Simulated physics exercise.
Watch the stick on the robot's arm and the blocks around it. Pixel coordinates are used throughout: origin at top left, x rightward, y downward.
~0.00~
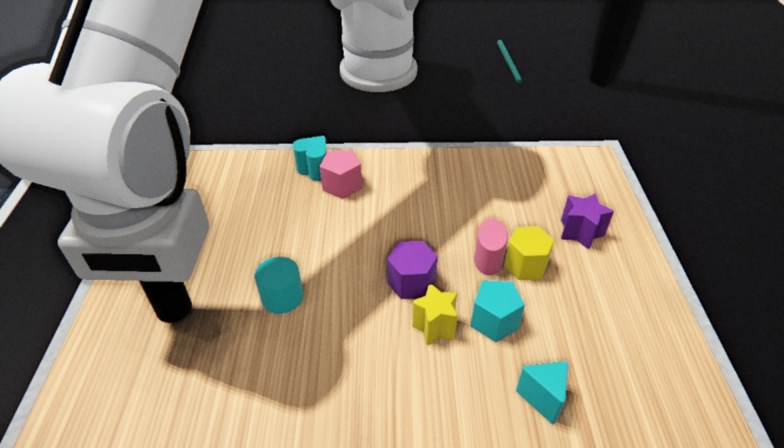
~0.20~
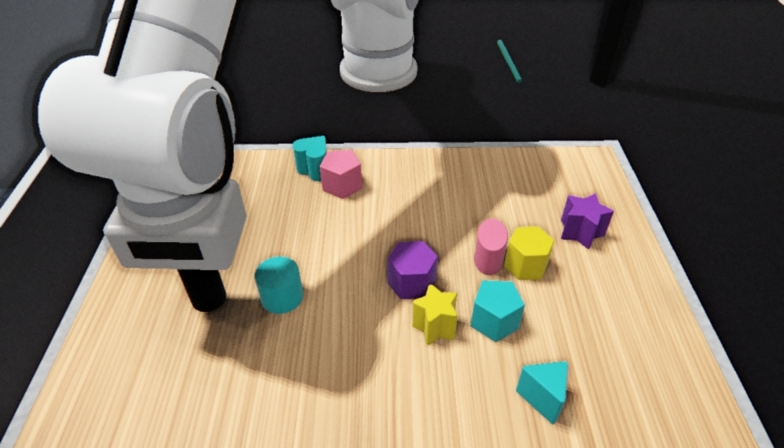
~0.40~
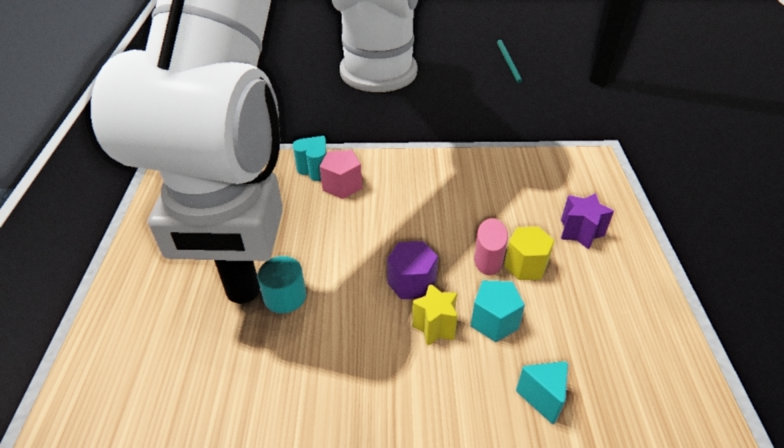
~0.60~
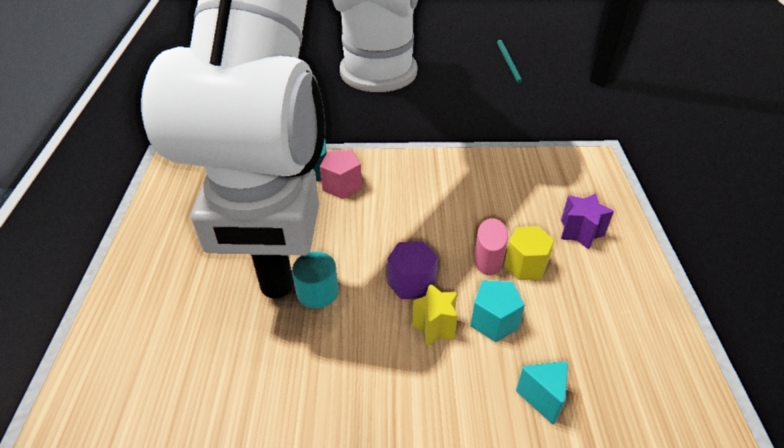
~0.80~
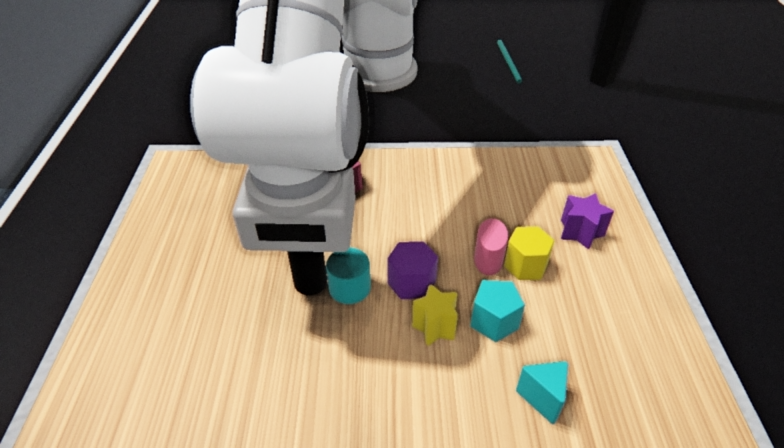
A white robot arm with a short black stick moves rightward over a pale wooden tabletop, seen from above at an angle by a still camera against a dark floor. Turquoise, pink, purple and yellow blocks sit scattered across it, with a turquoise cylinder left of centre. The stick nears the cylinder, meets its left side and pushes it right towards the purple hexagon, while the other blocks stay still.
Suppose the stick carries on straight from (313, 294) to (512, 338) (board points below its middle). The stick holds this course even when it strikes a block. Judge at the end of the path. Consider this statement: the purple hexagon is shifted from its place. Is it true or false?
That is true.
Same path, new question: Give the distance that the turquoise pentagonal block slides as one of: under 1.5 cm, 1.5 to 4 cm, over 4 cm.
Long, over 4 cm.
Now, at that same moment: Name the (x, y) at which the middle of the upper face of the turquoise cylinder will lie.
About (394, 257).
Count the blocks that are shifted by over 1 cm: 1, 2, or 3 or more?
3 or more blocks.
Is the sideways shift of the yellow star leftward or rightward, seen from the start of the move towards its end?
To the path's right.
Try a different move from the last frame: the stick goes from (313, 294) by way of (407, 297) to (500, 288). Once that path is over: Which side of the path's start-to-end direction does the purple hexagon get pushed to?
Sideways shift: Left.
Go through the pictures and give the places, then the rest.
The first picture shows stick tip (175, 309); block tops, turquoise cylinder (276, 272); purple hexagon (413, 257); yellow star (437, 302); turquoise pentagonal block (499, 297).
The second picture shows stick (209, 299); blocks unchanged.
The third picture shows stick (243, 291); turquoise cylinder (280, 271).
The fourth picture shows stick (277, 286); turquoise cylinder (314, 266).
The fifth picture shows stick (311, 283); turquoise cylinder (348, 262); purple hexagon (413, 257); yellow star (437, 302); turquoise pentagonal block (499, 297).
What follows on the original path. One third of the way, stick (376, 298); turquoise cylinder (393, 257); purple hexagon (437, 247), turned 40° clockwise.
Two thirds of the way, stick (445, 314); turquoise cylinder (394, 257); purple hexagon (439, 246), turned 45° clockwise; yellow star (478, 315); turquoise pentagonal block (517, 297), turned 20° anticlockwise.
At the end, stick (515, 328); turquoise cylinder (394, 257); purple hexagon (439, 246), turned 45° clockwise; yellow star (542, 340), turned 20° clockwise; turquoise pentagonal block (555, 297), turned 85° anticlockwise.
